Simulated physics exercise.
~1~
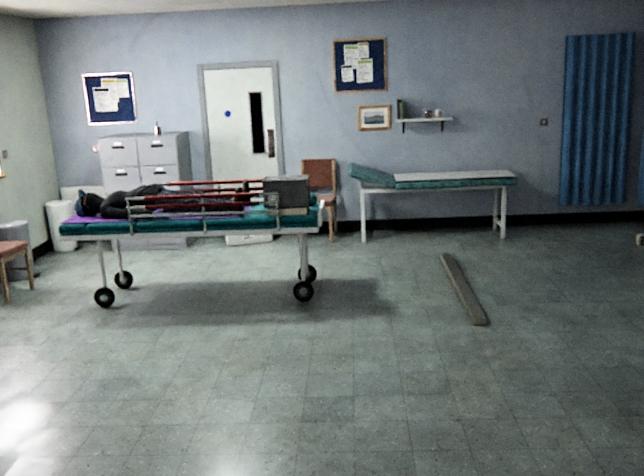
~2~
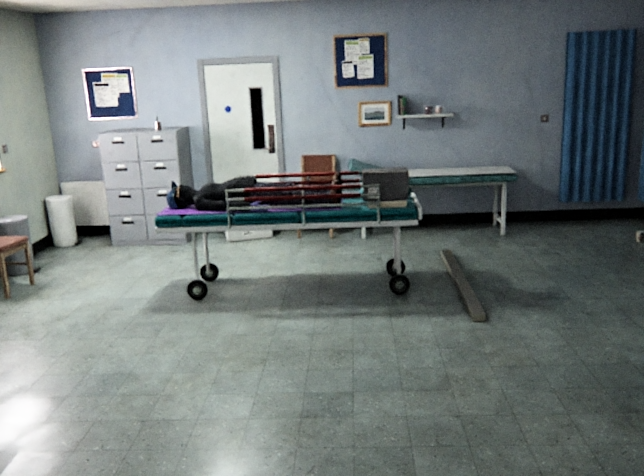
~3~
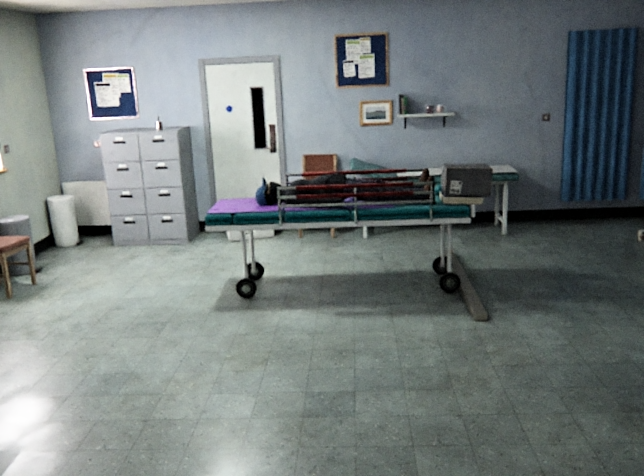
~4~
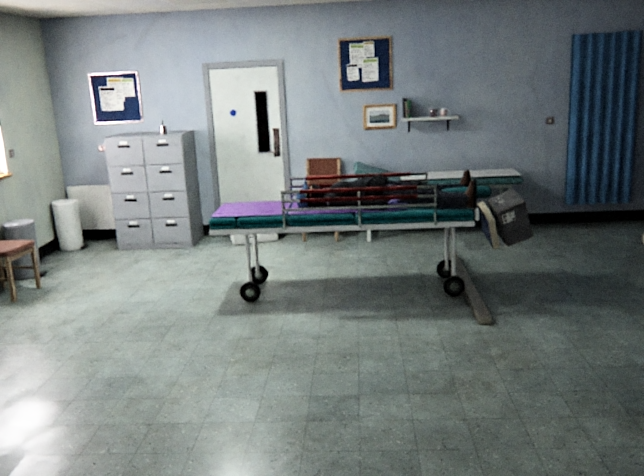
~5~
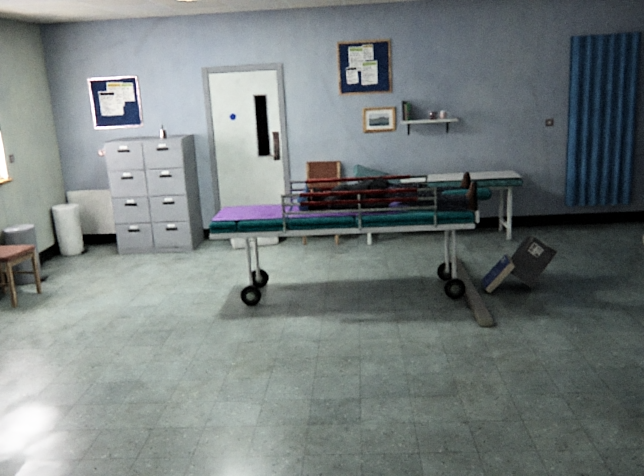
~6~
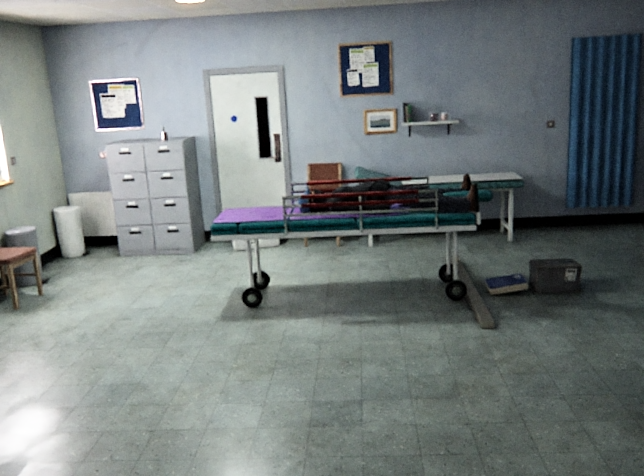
A wheeled stretcher rolls right, stops at a floor strip, and a grey case tumbles off.
